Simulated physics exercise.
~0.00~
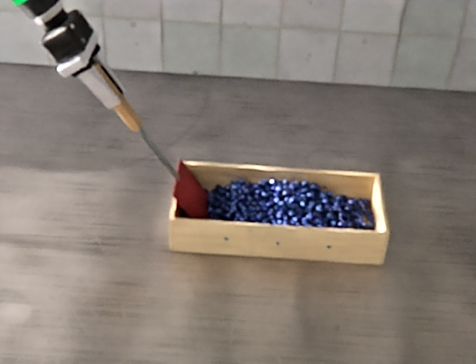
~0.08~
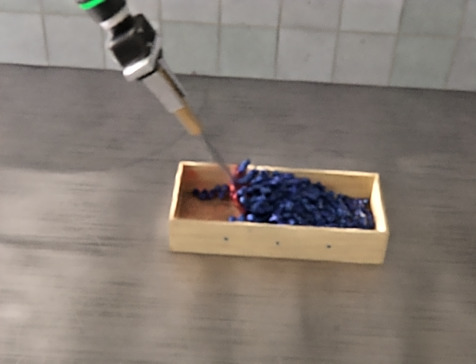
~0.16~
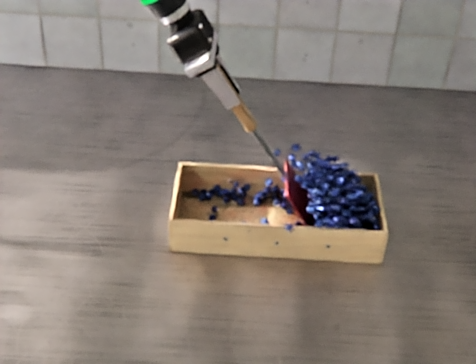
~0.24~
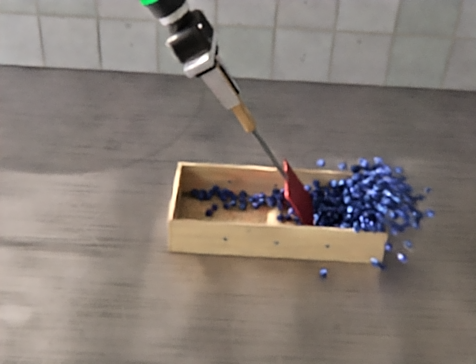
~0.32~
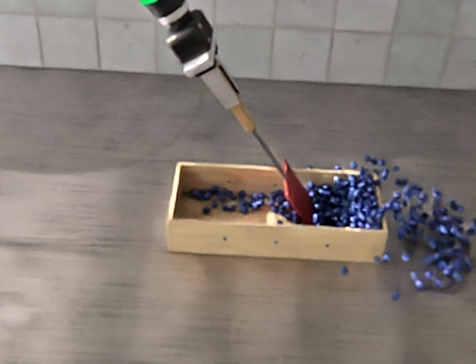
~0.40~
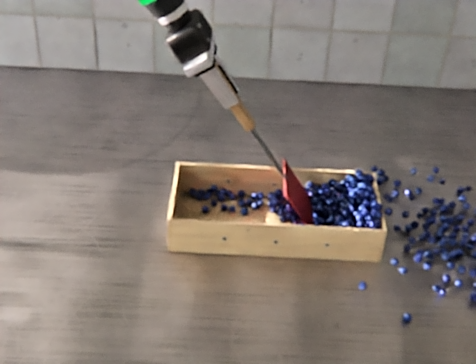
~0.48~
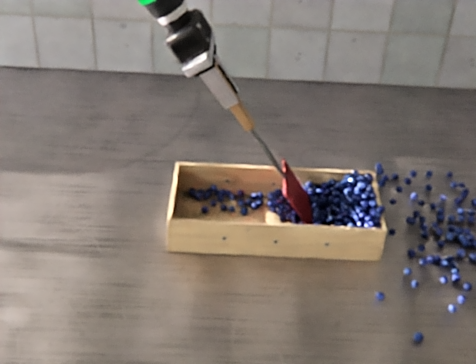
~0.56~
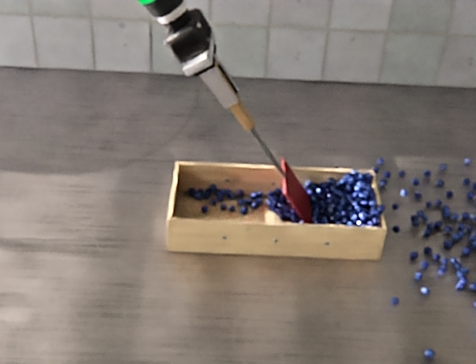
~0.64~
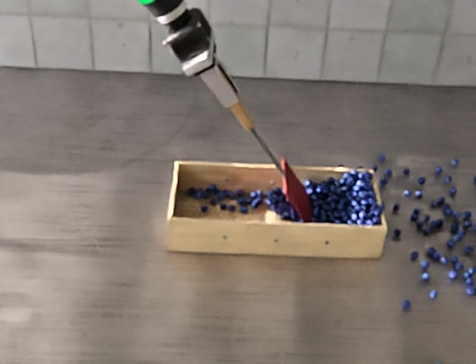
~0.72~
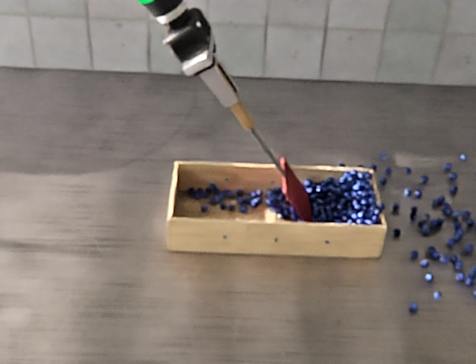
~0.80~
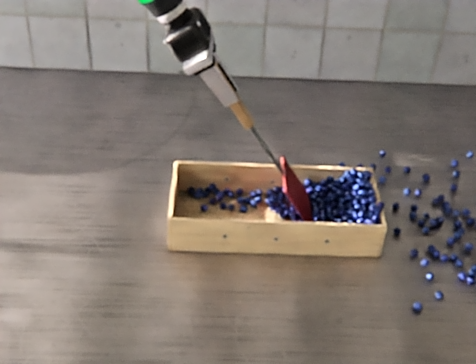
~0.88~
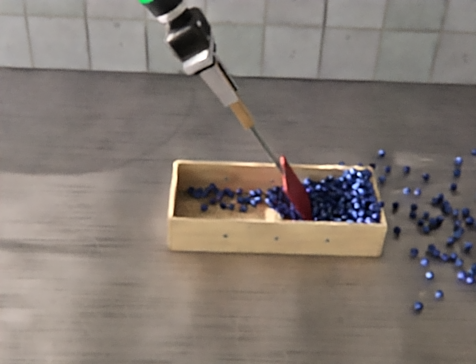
Robot arm pushing blue beads rightward through a wooden trough with a red blade, many spilling over the end and scattering on the table.
